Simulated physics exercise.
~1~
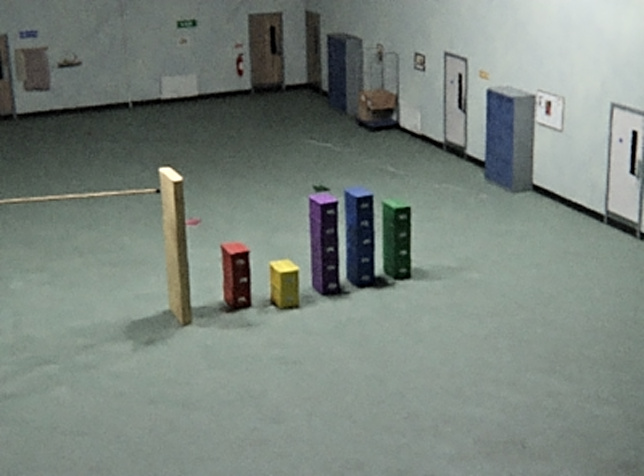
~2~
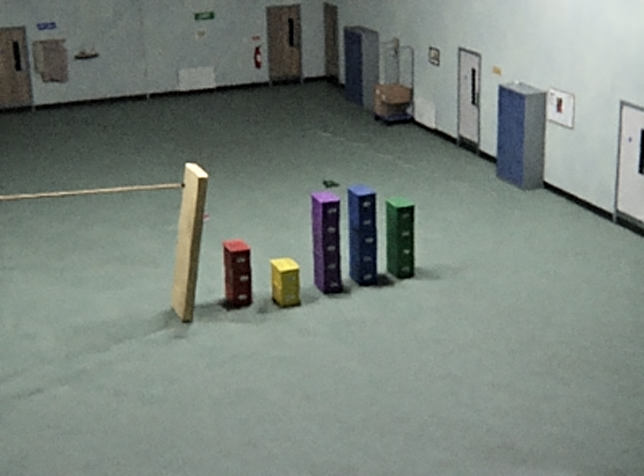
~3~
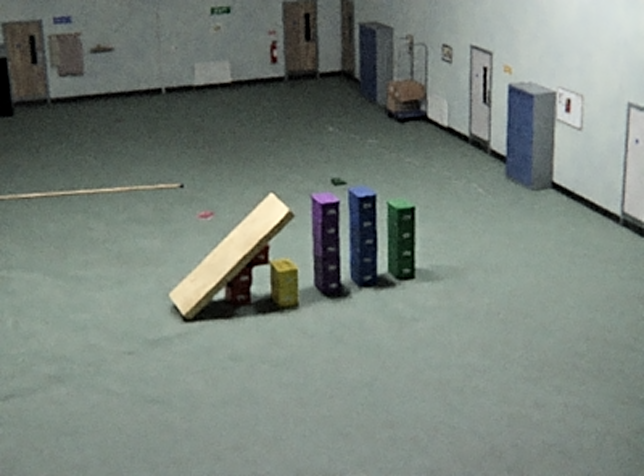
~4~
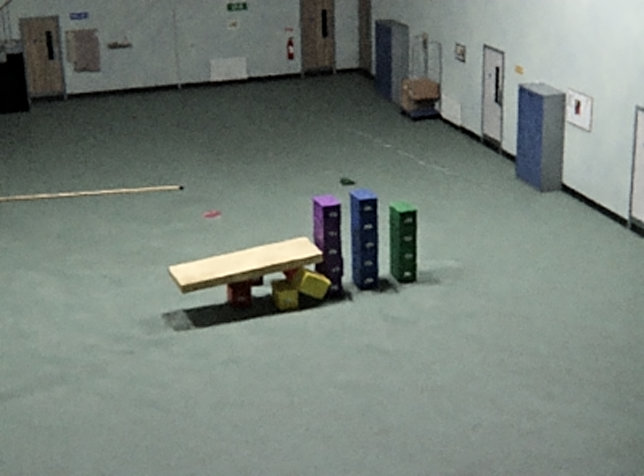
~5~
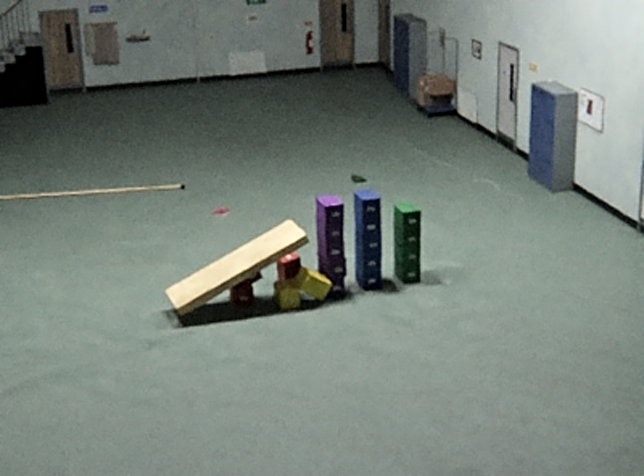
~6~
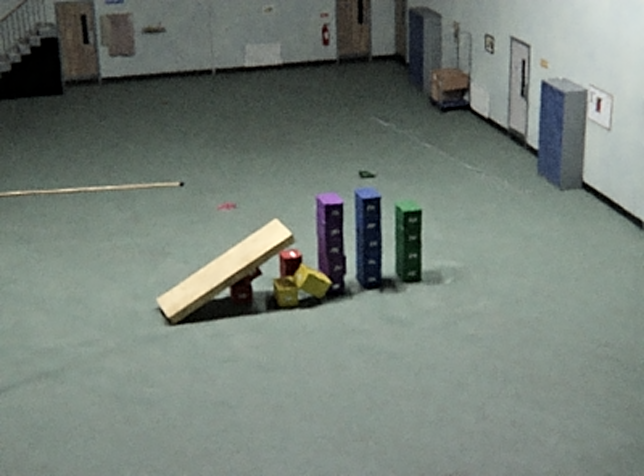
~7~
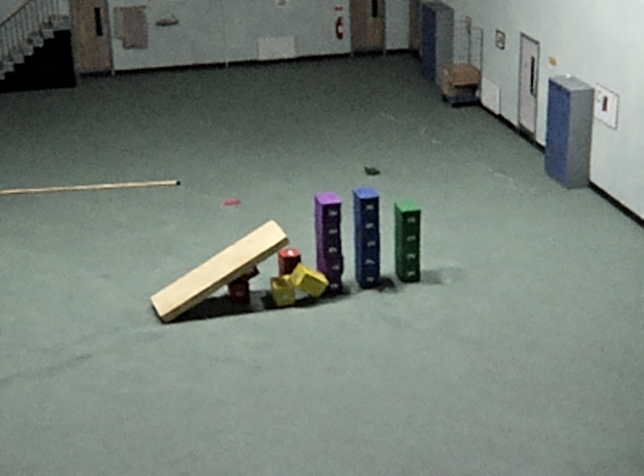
The clip shows a pole nudging an upright board, which topples right onto short red and yellow stacks of totes, knocking their tops loose, then settles at a slant against the ground as the taller purple, blue and green stacks stay standing.
